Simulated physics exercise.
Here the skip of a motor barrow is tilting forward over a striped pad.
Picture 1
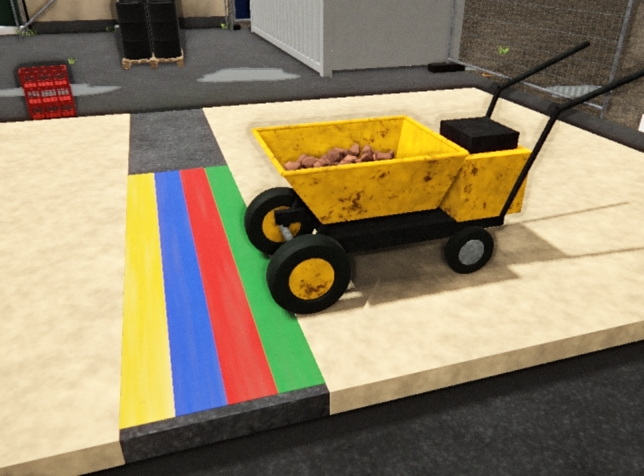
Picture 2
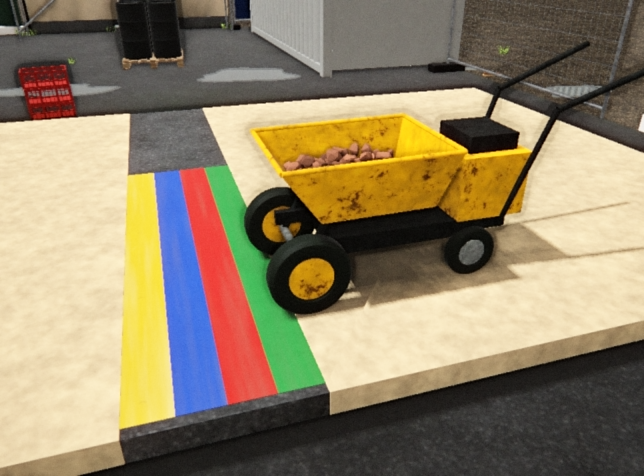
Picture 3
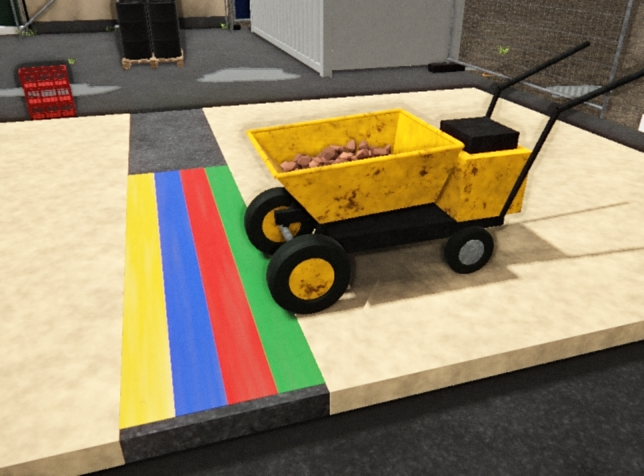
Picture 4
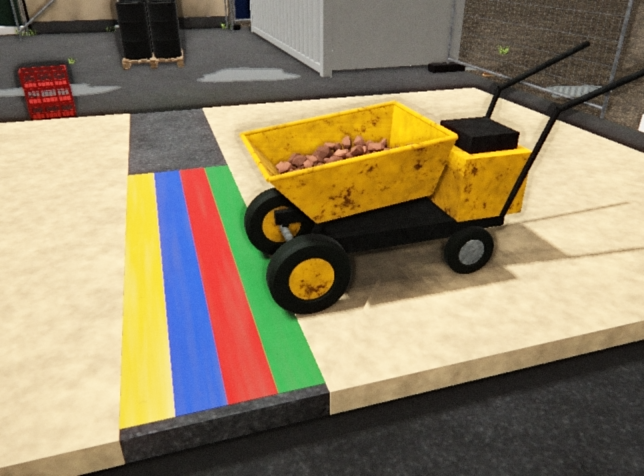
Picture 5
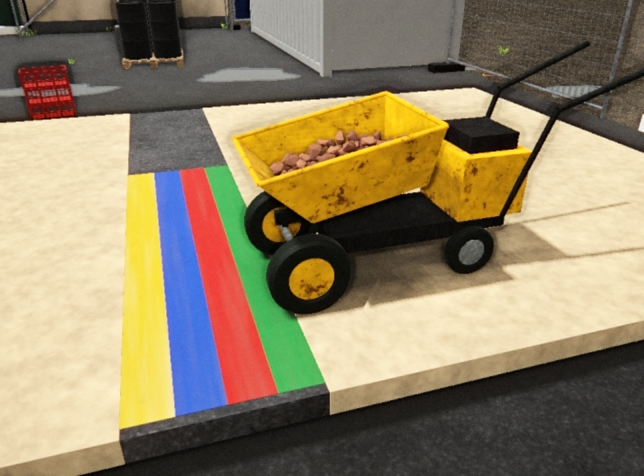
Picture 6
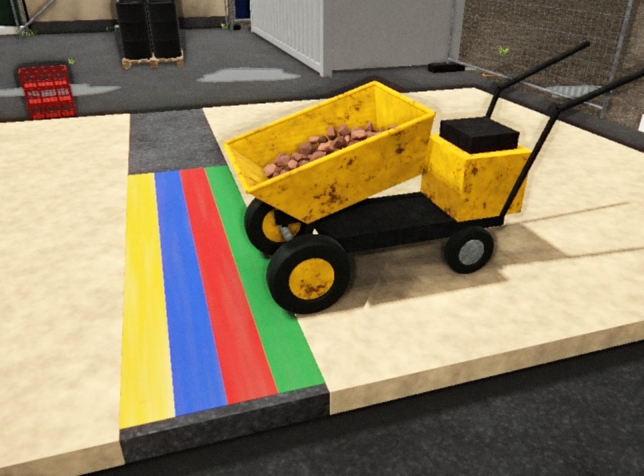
Yellow skip of a motor barrow, loaded with rubble, sitting level then gradually tilting forward to the left beside colourful floor stripes.
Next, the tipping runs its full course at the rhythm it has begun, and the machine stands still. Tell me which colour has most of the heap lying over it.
Most of the heap lies over yellow.
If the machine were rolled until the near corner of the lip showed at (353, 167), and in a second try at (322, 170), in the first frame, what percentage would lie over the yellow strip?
First try: Around 10 %; second try: Around 20 %.
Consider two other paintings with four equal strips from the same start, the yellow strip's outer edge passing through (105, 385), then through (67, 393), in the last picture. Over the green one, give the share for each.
The first painting gives around 0 per cent, the second around 0 per cent.
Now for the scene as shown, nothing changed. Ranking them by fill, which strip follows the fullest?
Second place goes to the blue one.
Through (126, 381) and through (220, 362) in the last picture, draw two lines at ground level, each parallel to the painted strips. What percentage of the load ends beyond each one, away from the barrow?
I'd say some 30 in a hundred, and after that 90 in a hundred.
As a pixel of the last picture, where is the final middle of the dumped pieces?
Resting centre, last picture - approx. (149, 299).
Shortly afterwards, skip tipped steeply; the whole lot in the skip.
Next, skip tipped right over; all but a few in the skip; a little over the blue strip; only a few over the yellow strip.
Some moments later, skip tipped right over; near a quarter in the skip; near a quarter over the blue strip; near a third over the yellow strip; near a quarter off the paint.
In the end, skip tipped right over; none at all over the green strip; a little over the red strip; near a quarter over the blue strip; near a third over the yellow strip; near a quarter off the paint.
